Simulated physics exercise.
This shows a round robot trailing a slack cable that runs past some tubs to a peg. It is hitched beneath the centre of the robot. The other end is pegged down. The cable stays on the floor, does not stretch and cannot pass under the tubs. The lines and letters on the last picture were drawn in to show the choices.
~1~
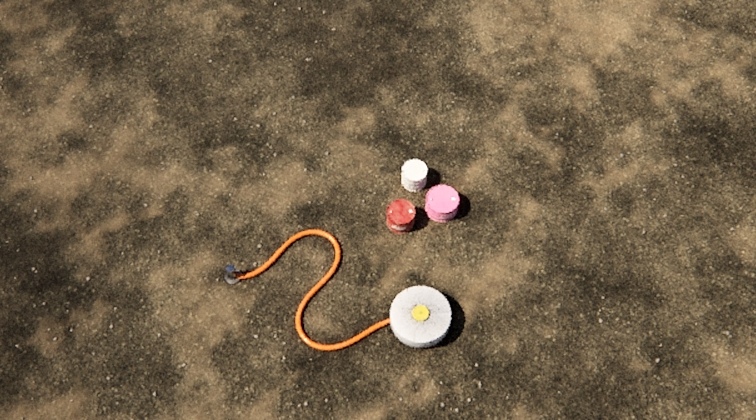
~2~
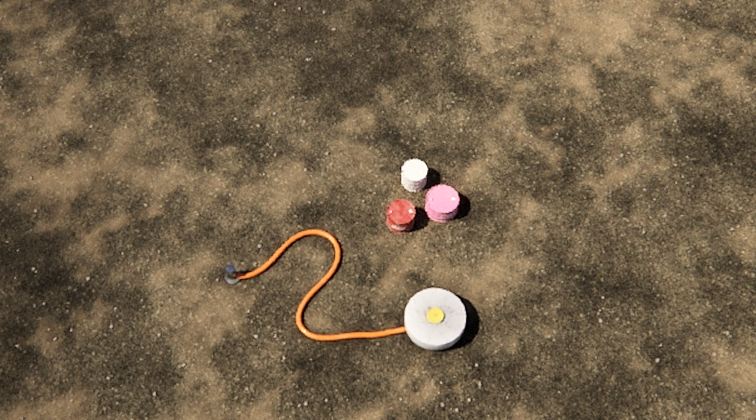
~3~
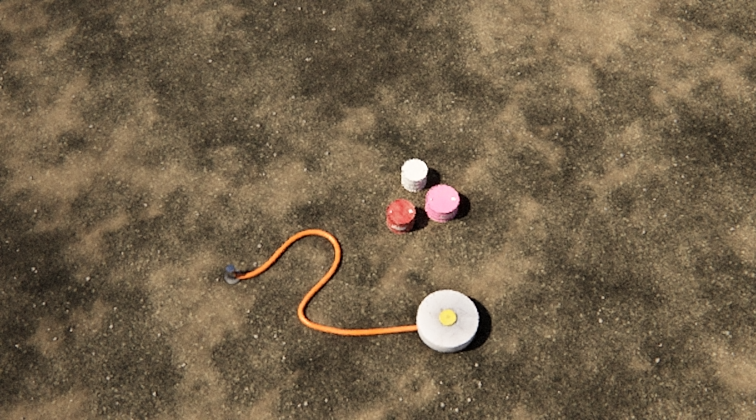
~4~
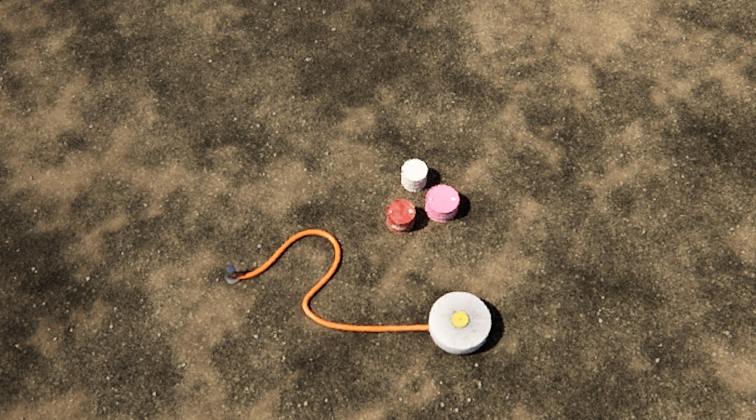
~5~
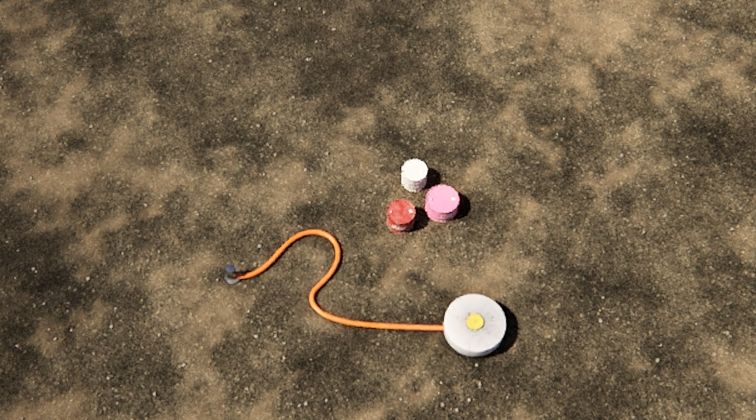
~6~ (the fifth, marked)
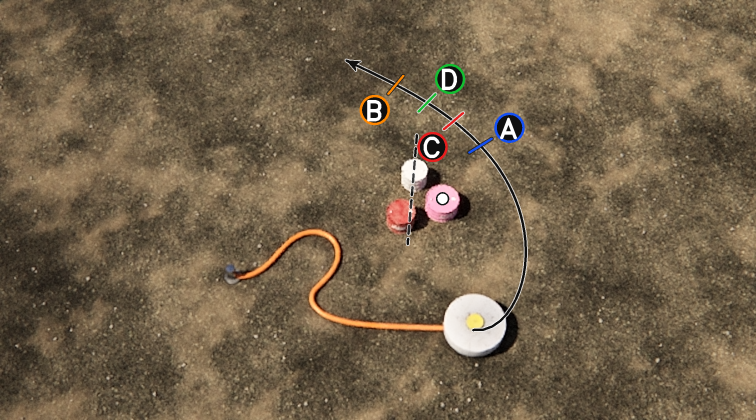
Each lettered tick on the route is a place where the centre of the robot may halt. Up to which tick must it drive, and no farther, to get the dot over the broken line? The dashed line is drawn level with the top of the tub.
It can halt at B.
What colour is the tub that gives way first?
The pink tub.
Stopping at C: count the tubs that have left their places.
The count is none.
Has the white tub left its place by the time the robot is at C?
No.
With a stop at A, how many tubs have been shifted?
The count is none.
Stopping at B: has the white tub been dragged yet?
Yes.
On the copy, A at (481, 146); B at (396, 85); C at (454, 121); D at (427, 103); the dashed line at (412, 188); the route from (473, 330) via (496, 164) to (347, 61); the white dot at (443, 199).
On B. First, robot (526, 229); pink tub (442, 203).
Then, robot (474, 133); pink tub (442, 203).
Finally, robot (396, 79); pink tub (399, 187); white tub (406, 163); red tub (380, 207); the dot on the pink tub is over the dashed line.
By contrast, A leaves the dotted tub short, at (442, 203); C leaves the dotted tub short, at (442, 203); D leaves the dotted tub short, at (421, 194).
